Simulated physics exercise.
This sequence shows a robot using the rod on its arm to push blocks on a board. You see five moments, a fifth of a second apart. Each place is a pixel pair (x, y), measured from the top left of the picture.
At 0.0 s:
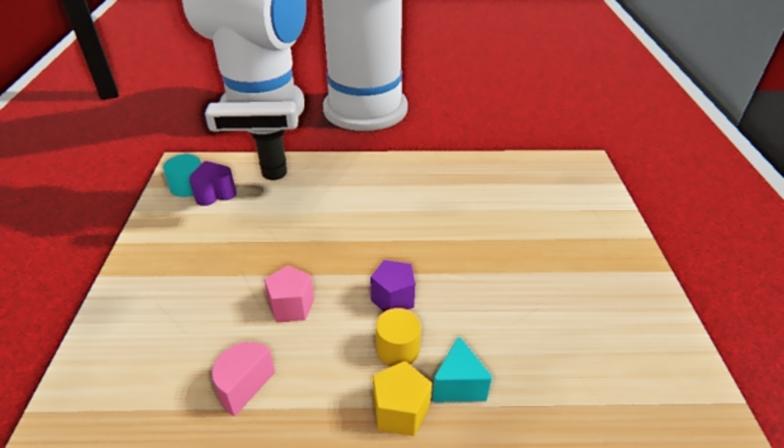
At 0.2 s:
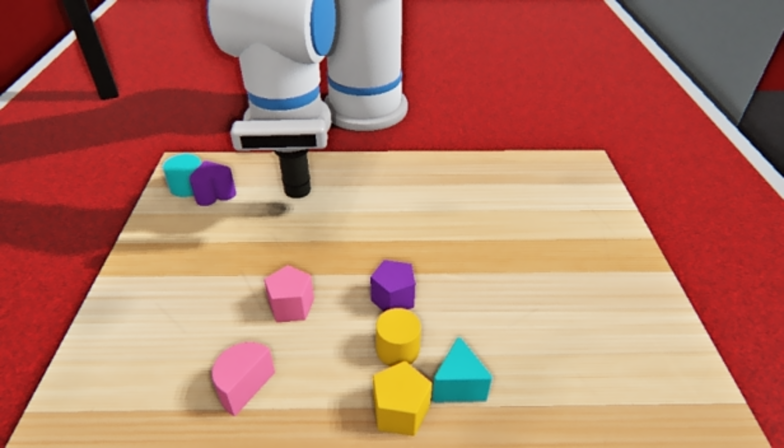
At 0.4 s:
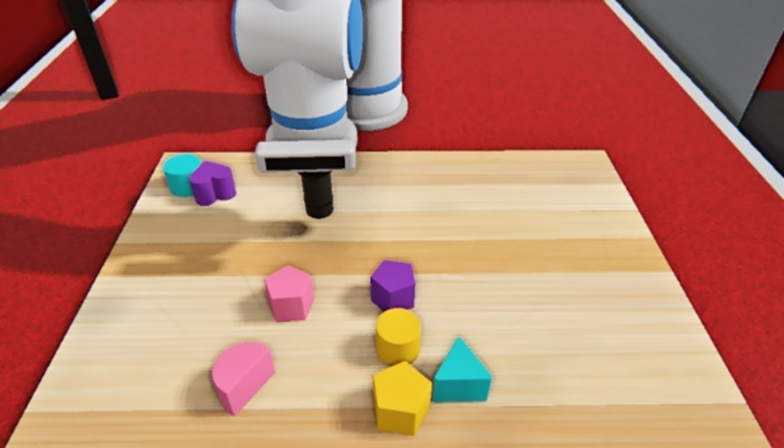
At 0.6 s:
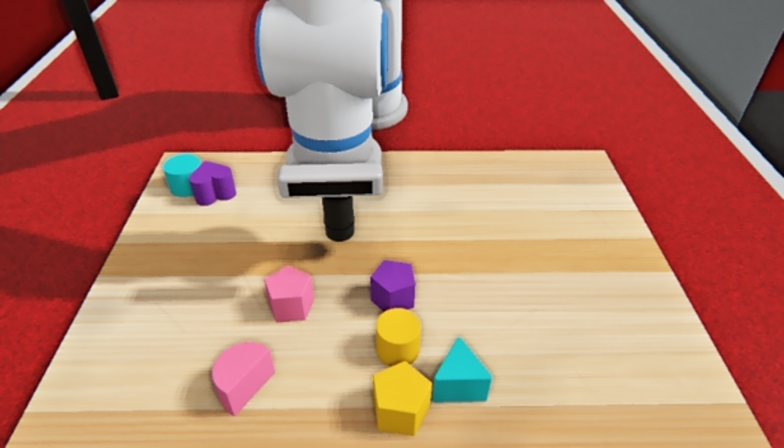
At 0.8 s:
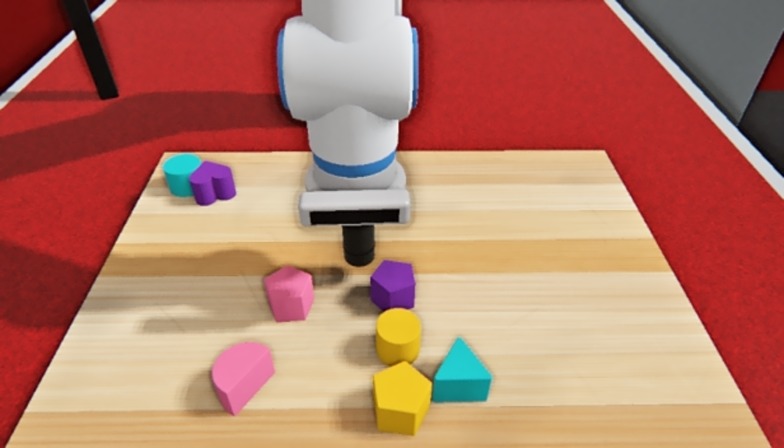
A white robot arm with blue bands and a black rod stands at the far edge of a pale wooden board on a red floor, seen from above and in front. Turquoise and purple blocks sit at the far left, with pink, purple, yellow and turquoise ones nearer. The rod moves steadily nearer and rightward, close to the purple five-sided block, while every block and the view stay still.
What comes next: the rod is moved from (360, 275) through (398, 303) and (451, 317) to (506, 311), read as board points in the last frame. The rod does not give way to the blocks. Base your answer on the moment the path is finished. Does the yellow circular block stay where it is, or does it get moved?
It is untouched.
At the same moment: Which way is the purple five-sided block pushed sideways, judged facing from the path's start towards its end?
Seen from start to end, it moves right.
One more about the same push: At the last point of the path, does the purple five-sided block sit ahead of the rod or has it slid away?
Slipped clear.
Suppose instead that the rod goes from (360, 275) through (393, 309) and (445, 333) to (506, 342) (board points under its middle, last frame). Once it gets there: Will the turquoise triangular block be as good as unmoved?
My answer is yes.
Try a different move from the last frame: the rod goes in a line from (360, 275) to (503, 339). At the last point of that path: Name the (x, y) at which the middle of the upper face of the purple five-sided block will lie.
Top centre: (442, 320).
On the path given first. One third of the way, rod at (399, 285); purple five-sided block at (427, 298).
Two thirds of the way, rod at (454, 299); purple five-sided block at (471, 322), turned 55° clockwise.
At the end, rod at (510, 293); purple five-sided block at (472, 323), turned 60° clockwise; yellow circular block unmoved.
